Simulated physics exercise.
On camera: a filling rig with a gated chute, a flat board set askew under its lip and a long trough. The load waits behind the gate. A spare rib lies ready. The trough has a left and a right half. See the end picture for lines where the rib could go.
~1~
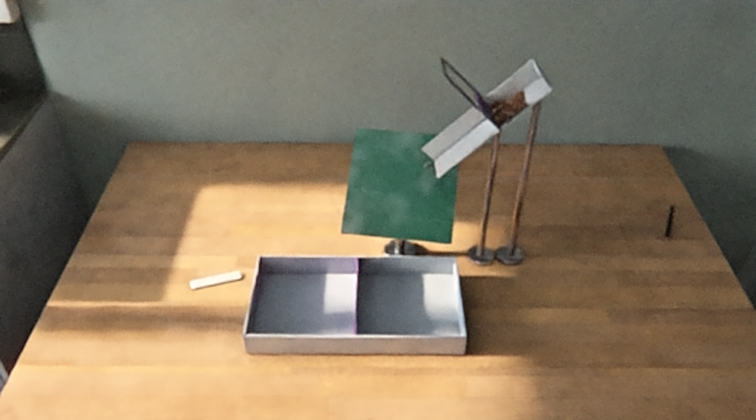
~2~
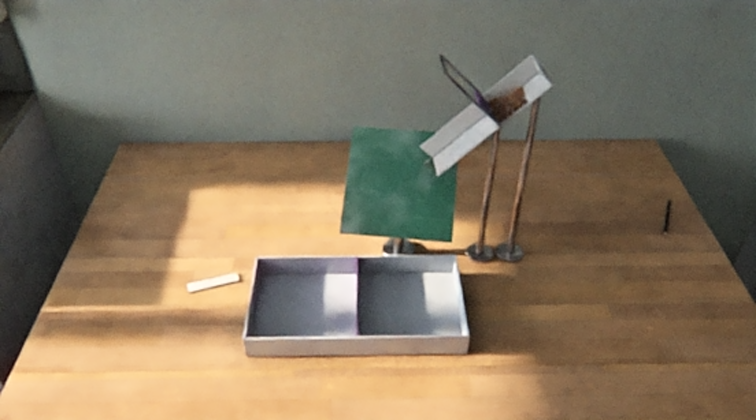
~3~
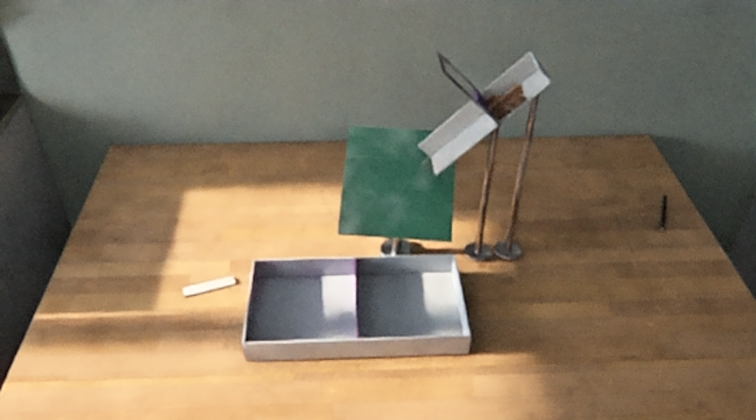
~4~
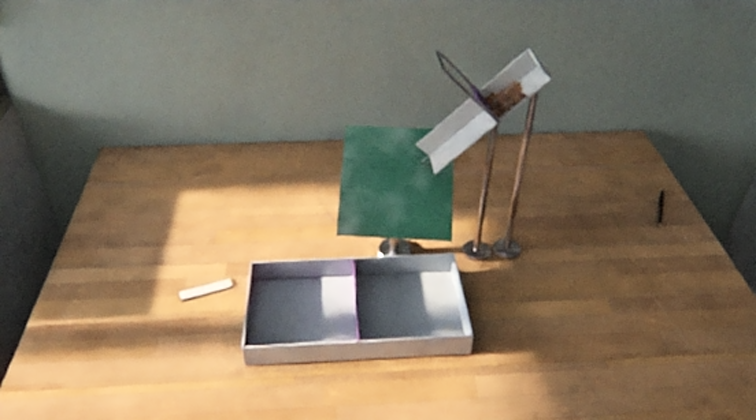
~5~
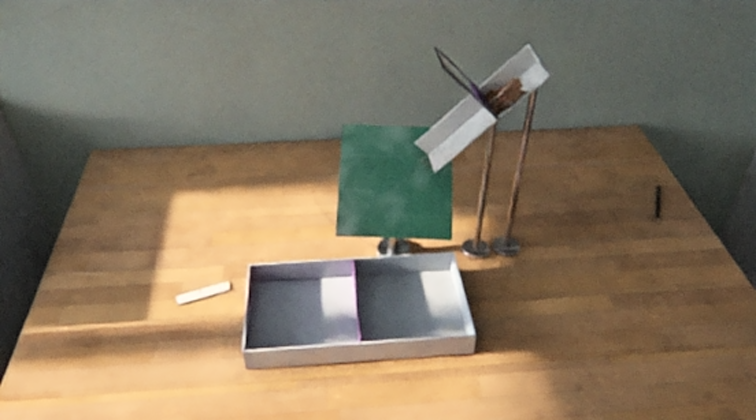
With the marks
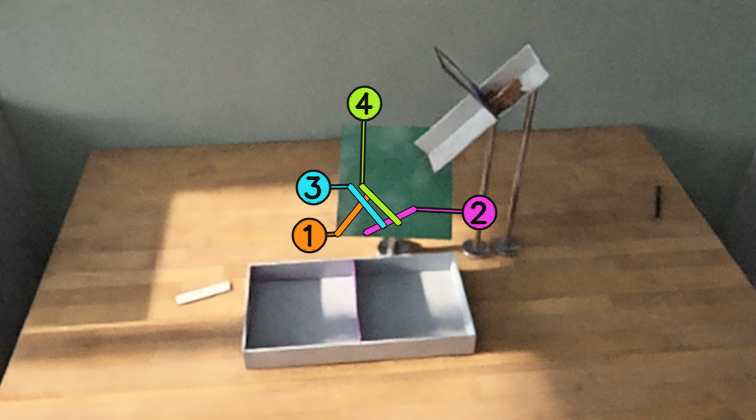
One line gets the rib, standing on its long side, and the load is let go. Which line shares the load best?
1 works best here.
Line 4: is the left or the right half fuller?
The right half.
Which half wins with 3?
More lands on the right.
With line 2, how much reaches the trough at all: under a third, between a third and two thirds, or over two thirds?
It is over two thirds.
On the marked copy, line 1 from (370, 193) to (337, 233); line 2 from (414, 209) to (366, 232); line 3 from (350, 186) to (383, 225); line 4 from (362, 186) to (398, 222).
With 1, of what is caught, about half in the left half, about half in the right.
With 2, of what is caught, most in the left half, a small part in the right.
With 3, of what is caught, none in the left half, all in the right.
With 4, of what is caught, a stray few in the left half, nearly all in the right.
